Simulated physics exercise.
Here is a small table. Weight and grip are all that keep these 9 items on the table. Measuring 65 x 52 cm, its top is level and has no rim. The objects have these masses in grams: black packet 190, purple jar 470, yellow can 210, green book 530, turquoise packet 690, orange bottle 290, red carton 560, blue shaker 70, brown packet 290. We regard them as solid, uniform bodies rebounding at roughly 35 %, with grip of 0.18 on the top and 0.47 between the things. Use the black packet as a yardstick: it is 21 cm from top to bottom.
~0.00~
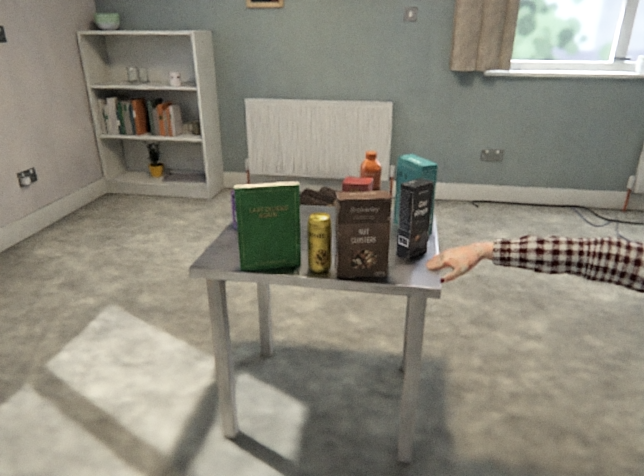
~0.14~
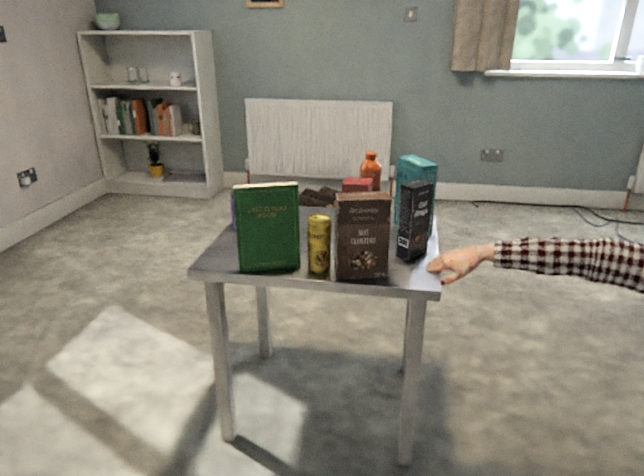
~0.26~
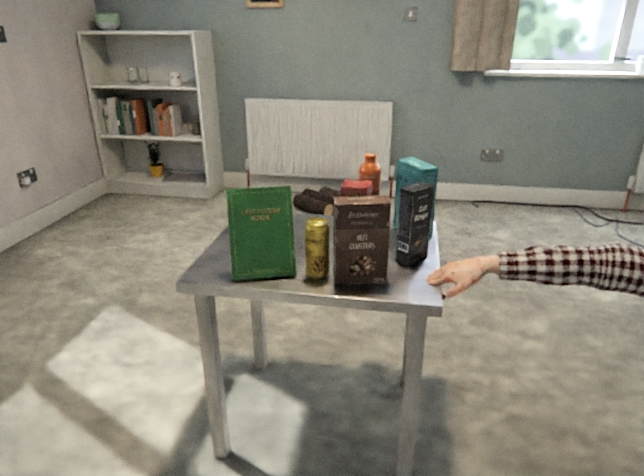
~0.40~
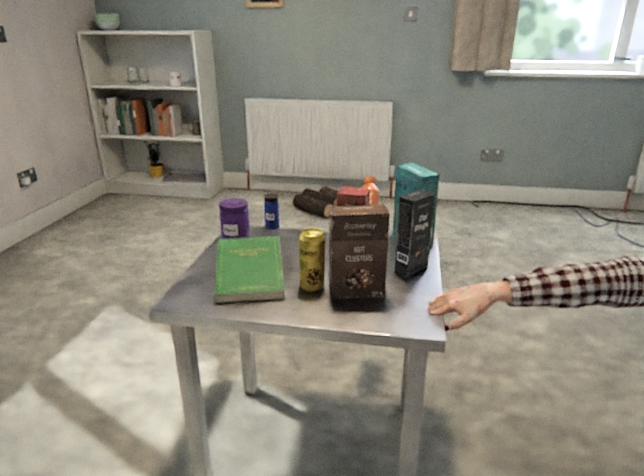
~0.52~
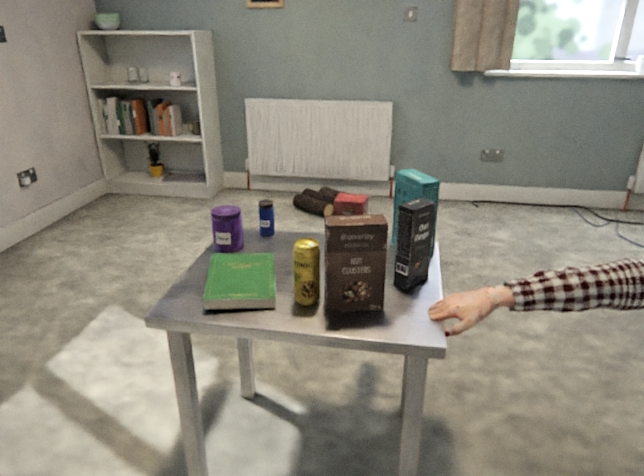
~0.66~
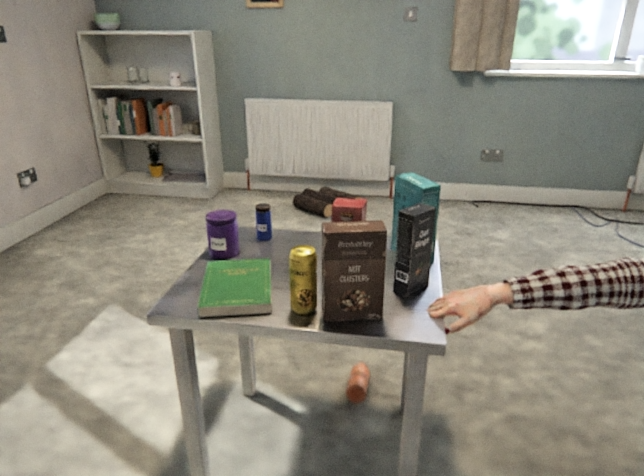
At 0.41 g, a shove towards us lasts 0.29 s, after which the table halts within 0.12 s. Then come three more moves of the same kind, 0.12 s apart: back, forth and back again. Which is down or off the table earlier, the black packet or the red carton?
First.
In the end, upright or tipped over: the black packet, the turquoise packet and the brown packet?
Outcome noted - the black packet ends up fallen, the turquoise packet survives without falling, the brown packet ends up fallen.
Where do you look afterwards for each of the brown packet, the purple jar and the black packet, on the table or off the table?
Observed: Brown packet exits its support; purple jar remains in bounds; black packet exits its support.
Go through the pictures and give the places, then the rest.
In the first frame, black packet (415, 219).
In the second frame, table shifted 1 cm; green book (268, 228).
In the third frame, table shifted 8 cm; green book (262, 232) 20° off upright.
In the fourth frame, table shifted 21 cm; green book (250, 267) on its side; brown packet (358, 252) moved 11 cm.
In the fifth frame, table shifted 24 cm; green book (242, 279) on its side; yellow can (307, 273) moved 7 cm.
In the sixth frame, table shifted 23 cm; black packet (414, 251) moved 3 cm.
After 1.06 s, yellow can, green book and brown packet now off the table; red carton moved 15 cm near (352, 220); black packet moved 14 cm near (414, 240).
After 1.76 s, table shifted 21 cm; red carton moved 10 cm near (344, 242); black packet moved 8 cm near (414, 269); purple jar moved 9 cm.
In the end (2.7 s), off the table, black packet, yellow can, green book, orange bottle and brown packet; not toppled but over 5 cm from the start, purple jar, turquoise packet, red carton and blue shaker. At the end, from the last picture's camera, red carton near (349, 228). Black packet went at 1.92 s; red carton was never lost.
